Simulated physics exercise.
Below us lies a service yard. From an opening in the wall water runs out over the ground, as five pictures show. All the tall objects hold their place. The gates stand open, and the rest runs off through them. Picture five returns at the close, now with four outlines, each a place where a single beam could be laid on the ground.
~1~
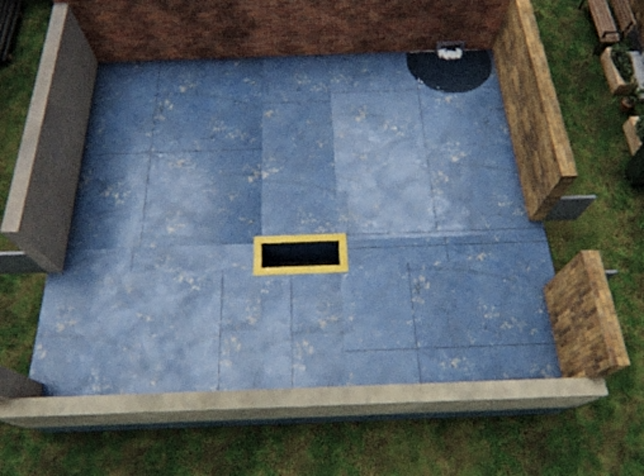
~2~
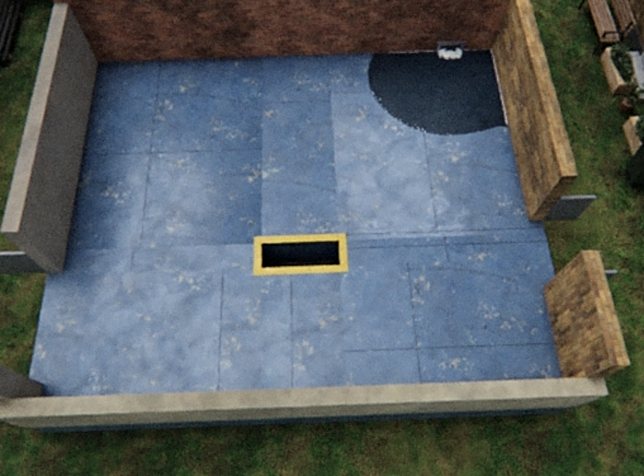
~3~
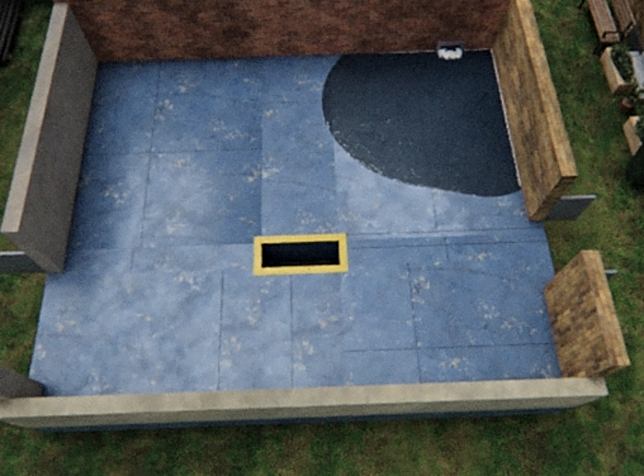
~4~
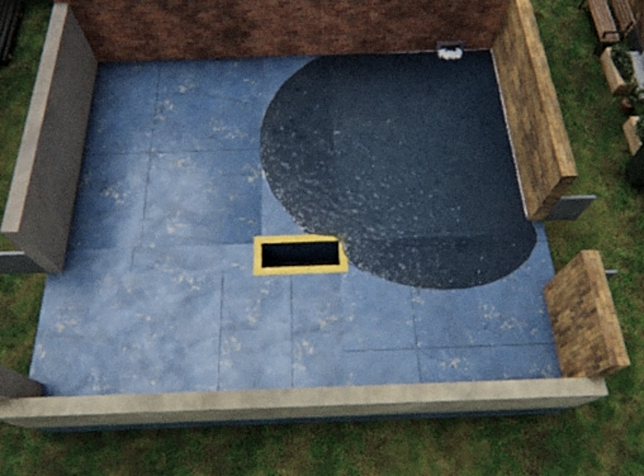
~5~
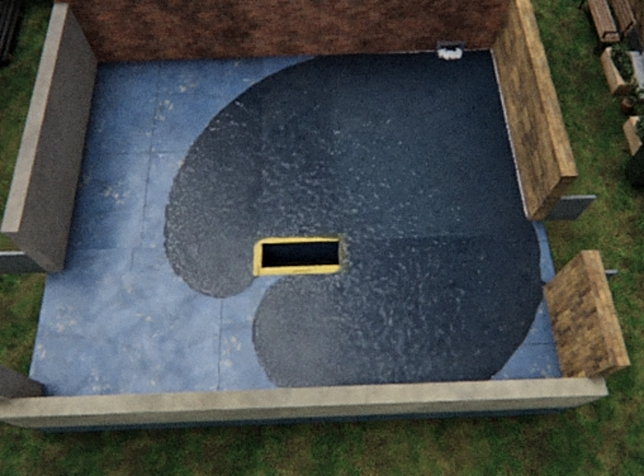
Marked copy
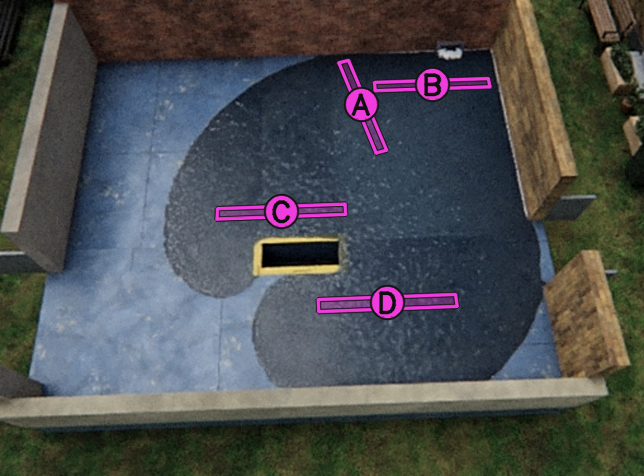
Dark water spreading from an outfall at the top right corner across a blue walled yard, curling around a yellow-edged drain.
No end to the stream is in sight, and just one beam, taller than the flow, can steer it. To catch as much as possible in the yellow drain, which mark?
Go for D.
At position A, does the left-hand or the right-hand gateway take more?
The left gate.
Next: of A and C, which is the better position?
A.
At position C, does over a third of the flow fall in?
No, it does not.
On the marked copy, A from (343, 61) to (381, 151); B from (374, 86) to (489, 82); C from (217, 213) to (345, 209); D from (318, 305) to (456, 300).
If A is chosen, about 20 % of the stream runs into the yellow drain, about 79 % out by the gates.
If B is chosen, about 10 % of the stream runs into the yellow drain, about 89 % out by the gates.
If C is chosen, about 14 % of the stream runs into the yellow drain, about 85 % out by the gates.
If D is chosen, about 44 % of the stream runs into the yellow drain, about 56 % out by the gates.
